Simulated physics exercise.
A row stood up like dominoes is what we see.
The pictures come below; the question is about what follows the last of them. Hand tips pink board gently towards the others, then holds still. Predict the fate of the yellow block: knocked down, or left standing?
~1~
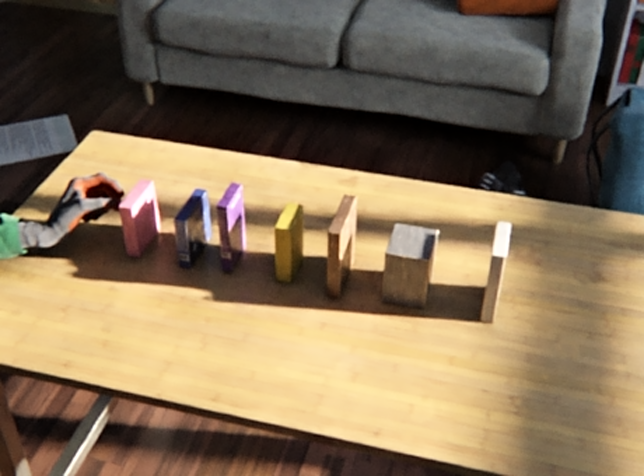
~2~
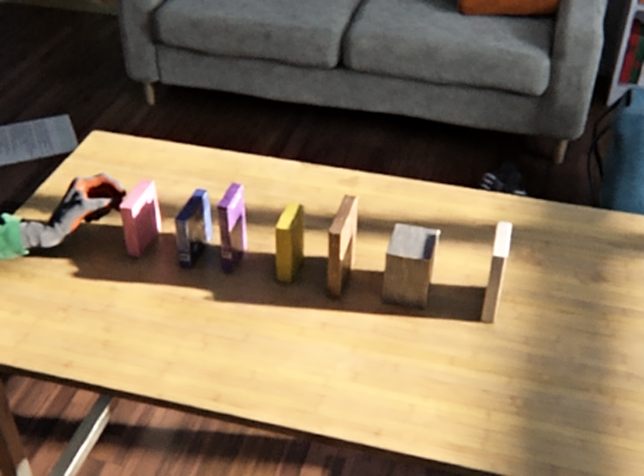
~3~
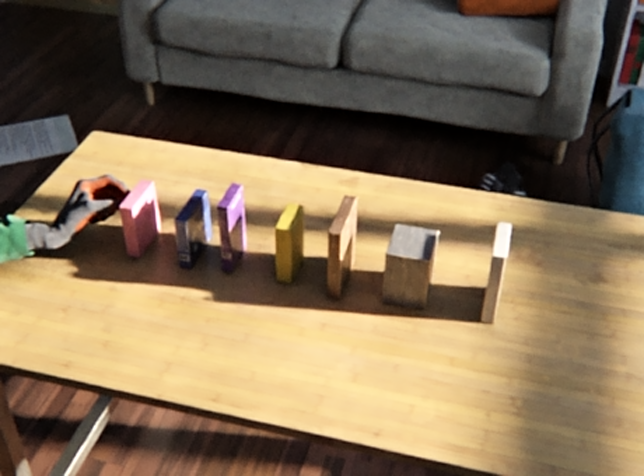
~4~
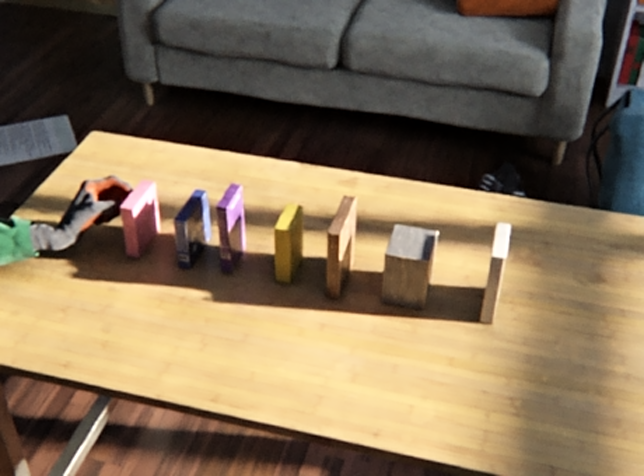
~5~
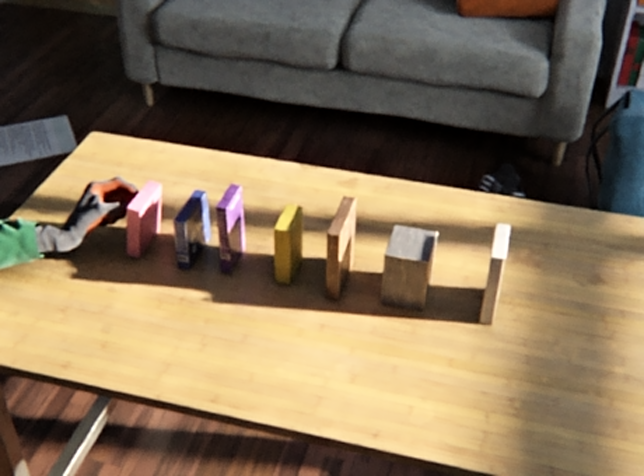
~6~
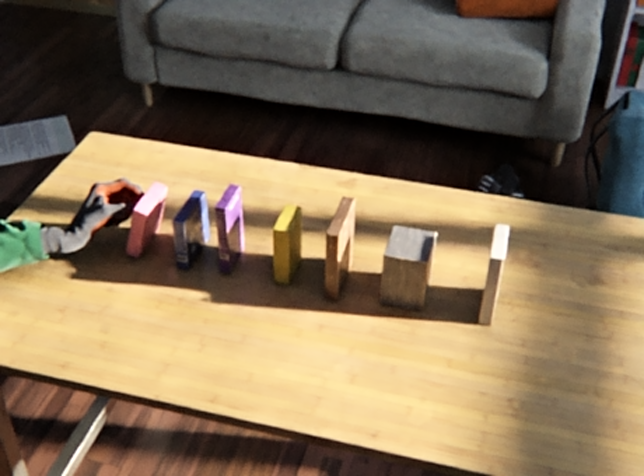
Knocked down.
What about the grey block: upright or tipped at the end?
Well, the grey block does not fall.
Then, 0.30 s past the last view, pink board 71° over; blue packet rocked 40° from its first pose; purple packet rocked 14° from its first pose.
Then, 0.50 s past the last view, pink board 76° over; yellow block rocked 30° from its first pose near (306, 248); blue packet rocked 66° from its first pose; purple packet rocked 57° from its first pose.
Finally, down or leaning hard on the table, blue packet, yellow block and purple packet; left askew, brown board; grey block still in place. Final places as the last picture's camera would see them, yellow block near (321, 258).
